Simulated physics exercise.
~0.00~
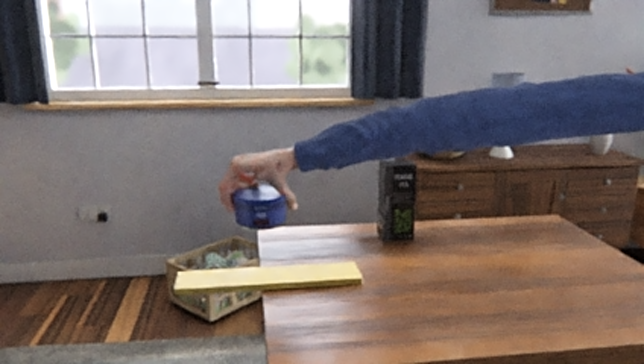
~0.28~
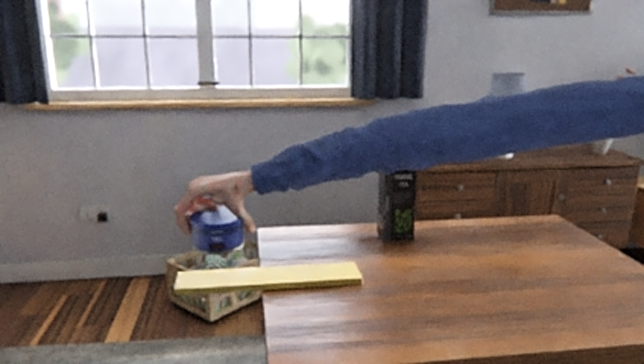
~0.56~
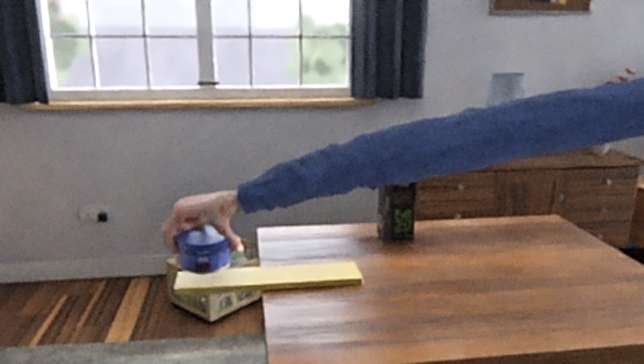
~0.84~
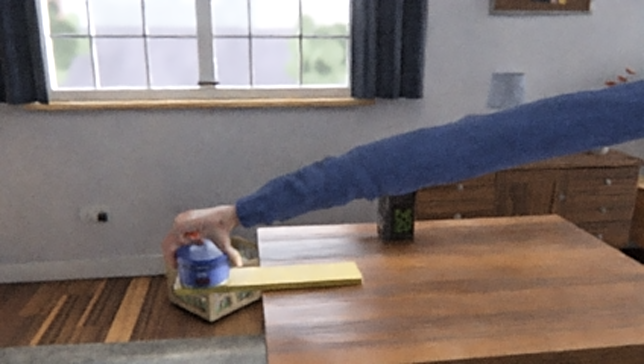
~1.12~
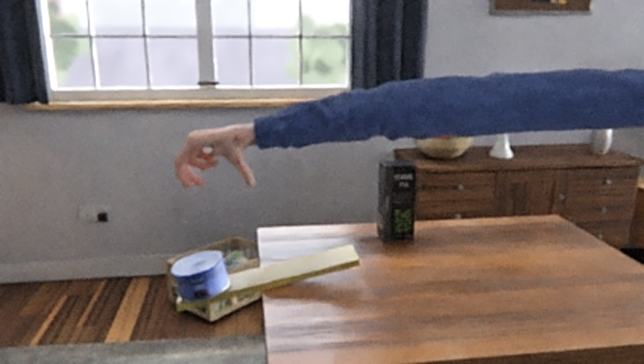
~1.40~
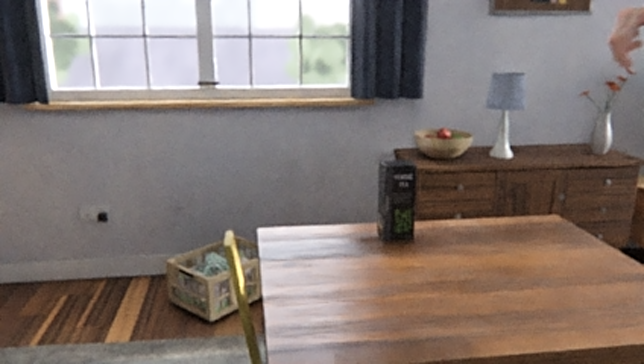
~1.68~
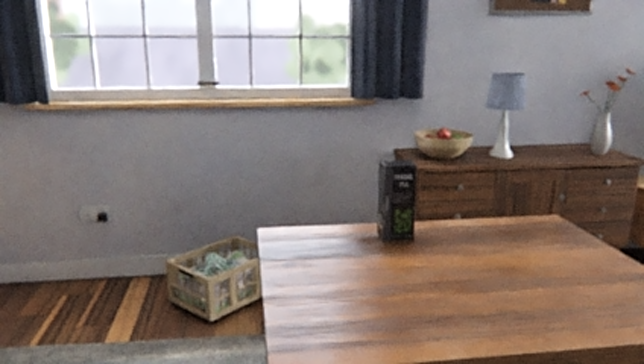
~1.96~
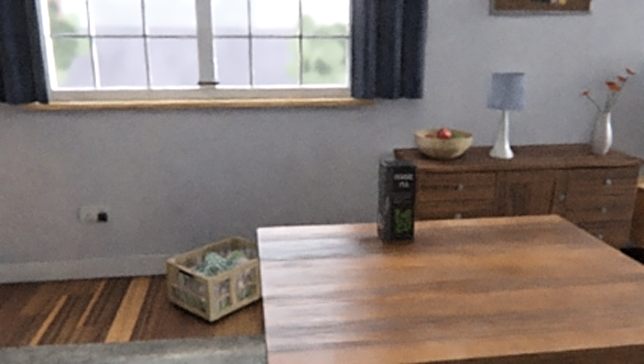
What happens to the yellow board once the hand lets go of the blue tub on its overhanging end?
The board tips over the table edge and comes down along with the blue tub, while the black carton stays in place on the table.
